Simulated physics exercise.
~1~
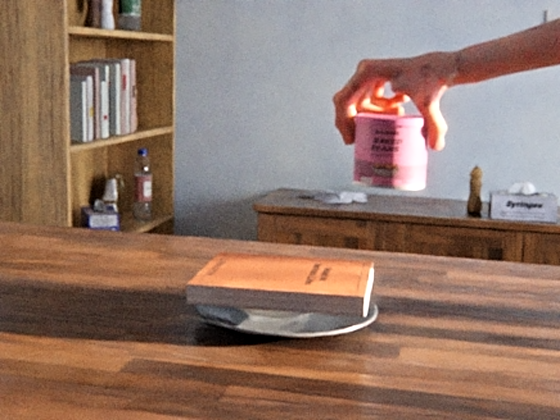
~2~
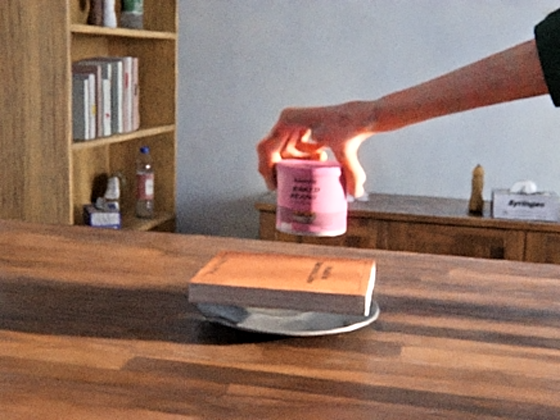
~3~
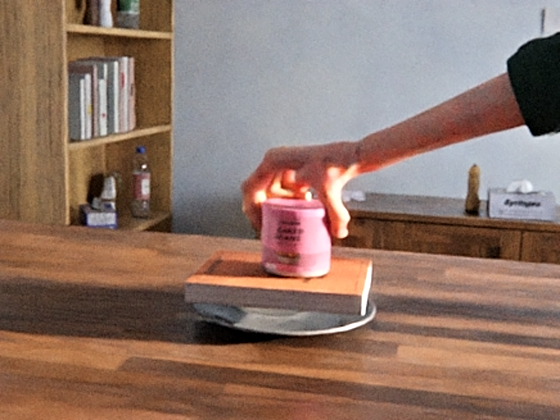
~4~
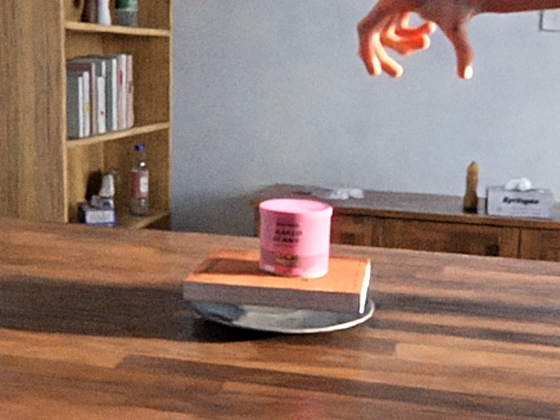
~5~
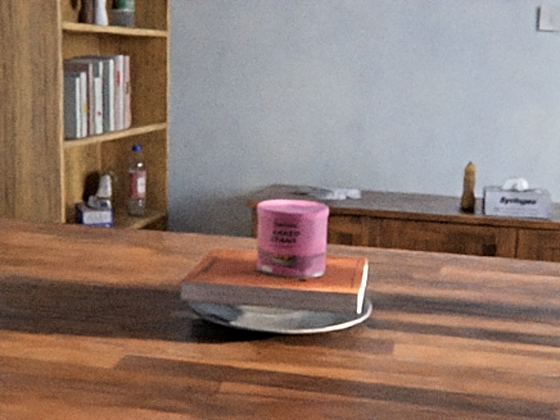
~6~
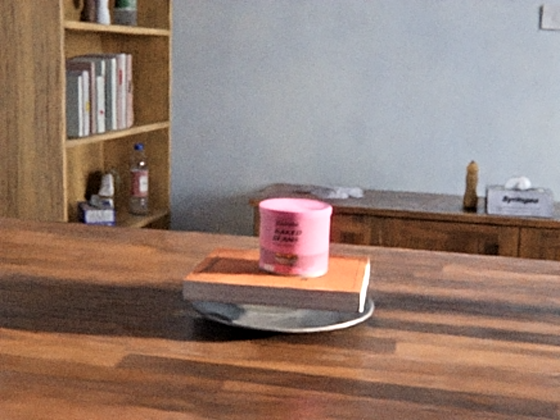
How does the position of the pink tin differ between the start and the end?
At the start the pink tin is held in the air above and to the right of the orange book. At the end it rests on top of the book, lower and further left.
